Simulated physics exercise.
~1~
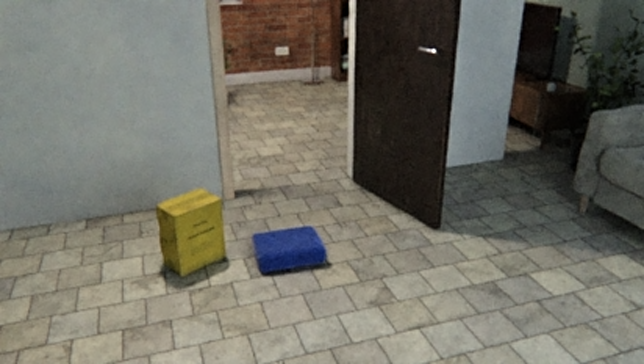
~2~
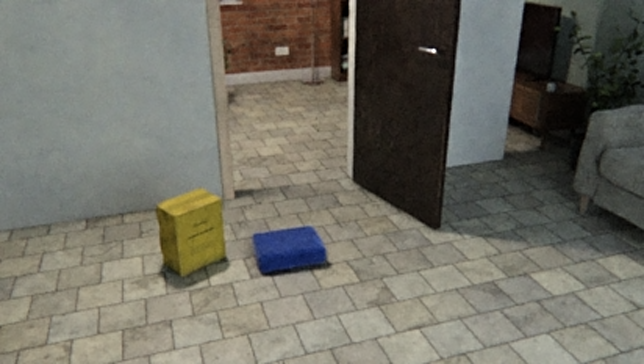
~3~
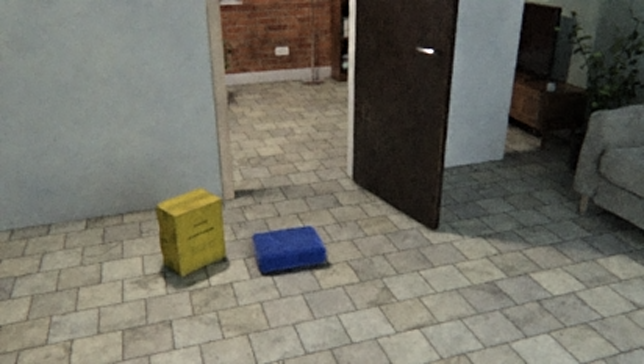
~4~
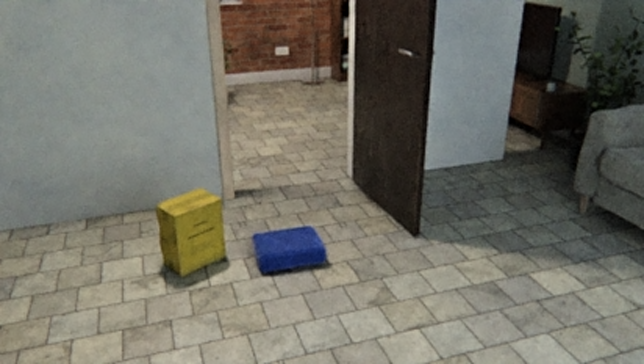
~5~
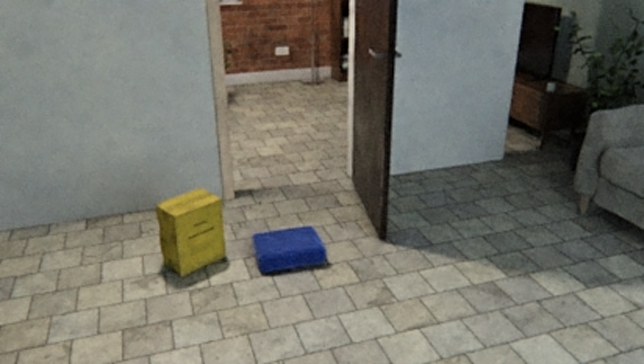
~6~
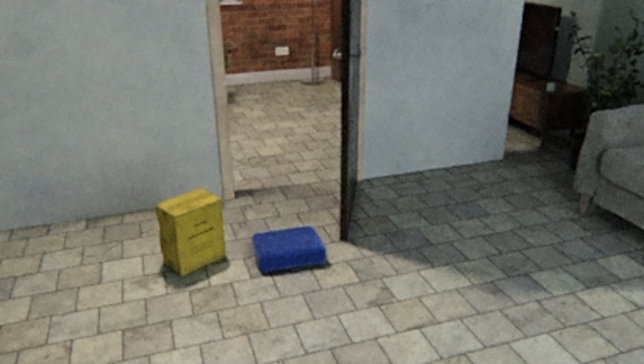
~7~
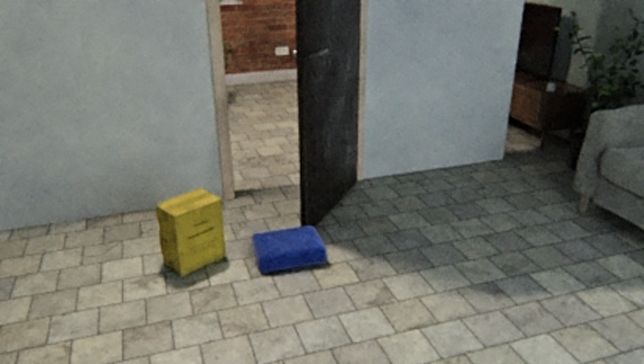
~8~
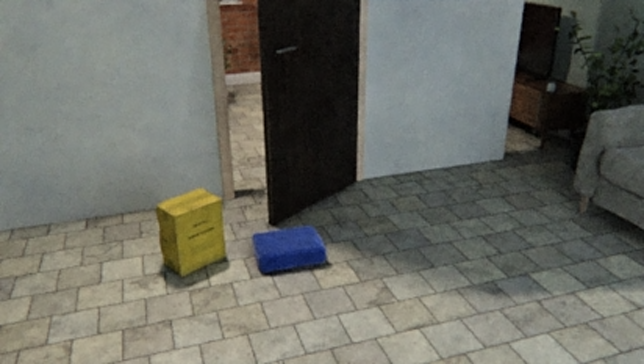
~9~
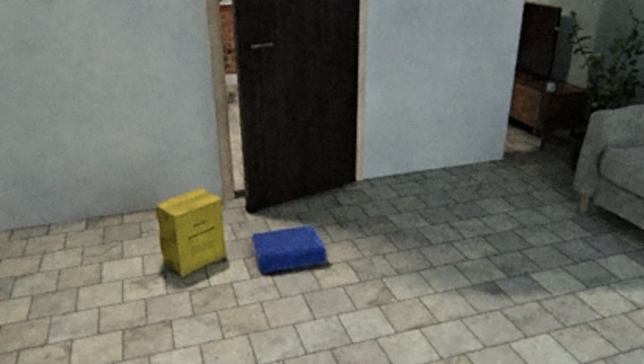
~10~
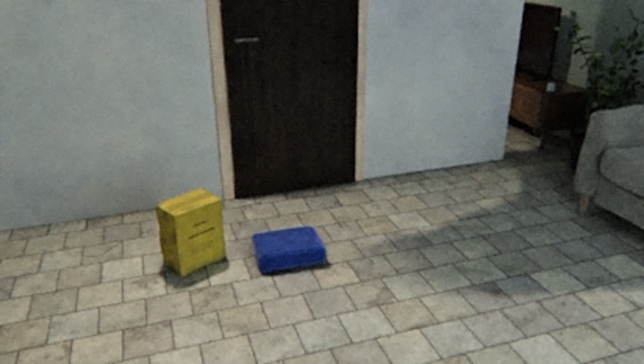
A dark door that stood wide open into a room with a stone-tiled floor swung steadily round to the left, passed behind a blue cushion and a yellow box without shifting either, and ended up shut in its doorway.
